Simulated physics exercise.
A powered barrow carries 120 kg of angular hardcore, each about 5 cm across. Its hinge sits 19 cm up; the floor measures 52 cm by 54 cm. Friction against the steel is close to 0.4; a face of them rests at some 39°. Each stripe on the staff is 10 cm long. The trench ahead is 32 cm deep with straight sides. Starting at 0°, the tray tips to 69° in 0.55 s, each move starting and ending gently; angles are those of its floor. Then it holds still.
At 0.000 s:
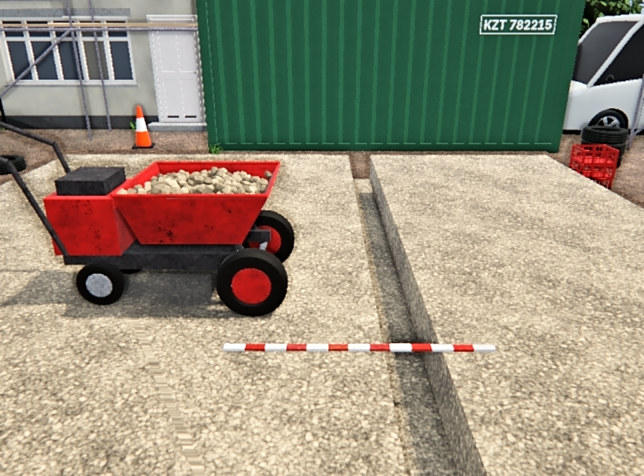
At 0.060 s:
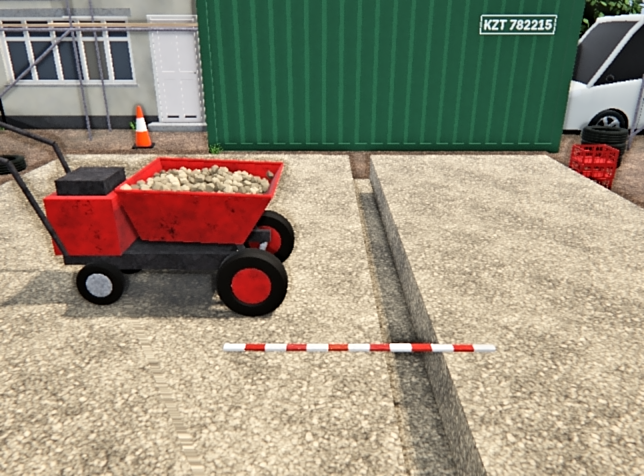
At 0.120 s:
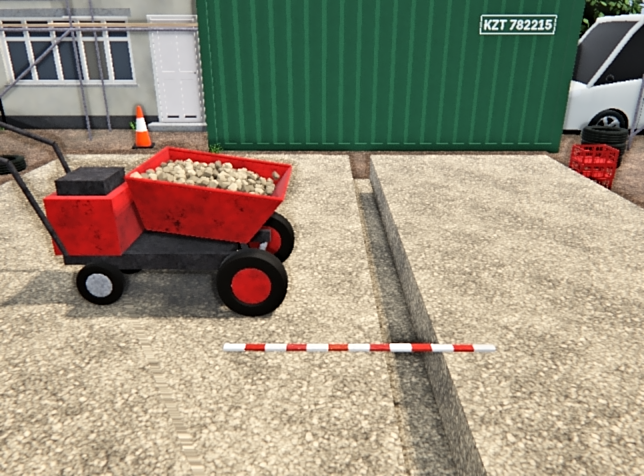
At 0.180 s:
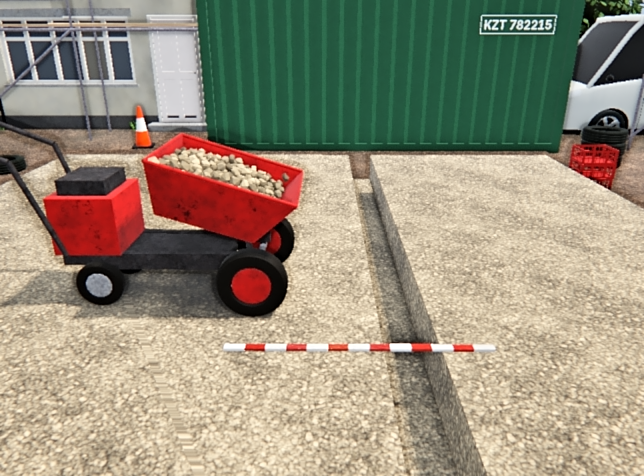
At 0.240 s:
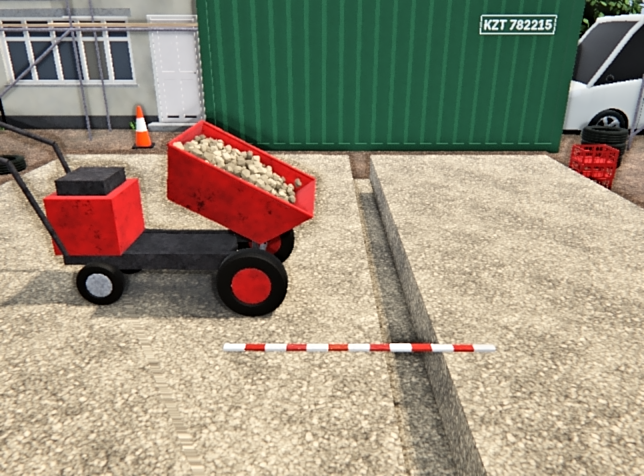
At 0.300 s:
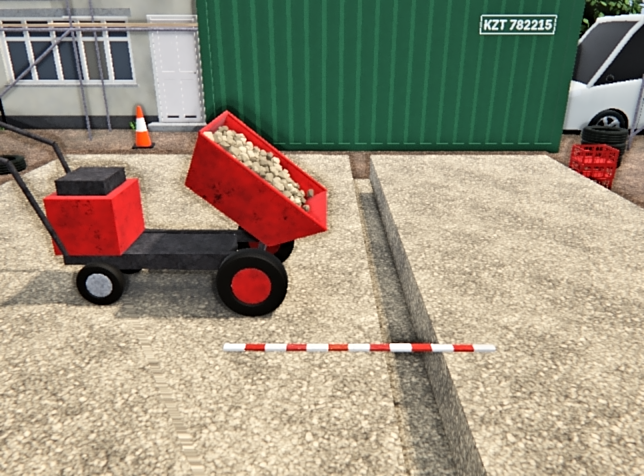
The red tray of stones on a barrow tilts steeply toward the trench on the right.
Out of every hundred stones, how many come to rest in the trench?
Close to 60 in a hundred.
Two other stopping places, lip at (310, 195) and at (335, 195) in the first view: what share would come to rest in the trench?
Near 30 per cent from the first place, 15 from the second.
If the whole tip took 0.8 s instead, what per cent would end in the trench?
Then about 50 per cent.
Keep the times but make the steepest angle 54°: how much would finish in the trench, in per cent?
In that case some 25 per cent.
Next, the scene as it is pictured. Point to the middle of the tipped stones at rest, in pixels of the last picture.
Near (398, 321).
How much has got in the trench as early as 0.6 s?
About 15 per cent by then.
After 0.4 s the floor is at 58°; 100 % in the tray; the foremost stones are at (325, 224).
After 0.6 s the floor is at 69°; 75 % in the tray, 8 % short of the trench, 17 % in the trench; the foremost stones are at (409, 292).
After 1.0 s the floor is at 69°; 30 % in the tray, 7 % short of the trench, 55 % in the trench, 8 % past the trench; the foremost stones are at (507, 294).
After 3.0 s the floor is at 69°; 25 % in the tray, 7 % short of the trench, 60 % in the trench, 8 % past the trench; the foremost stones are at (564, 306).
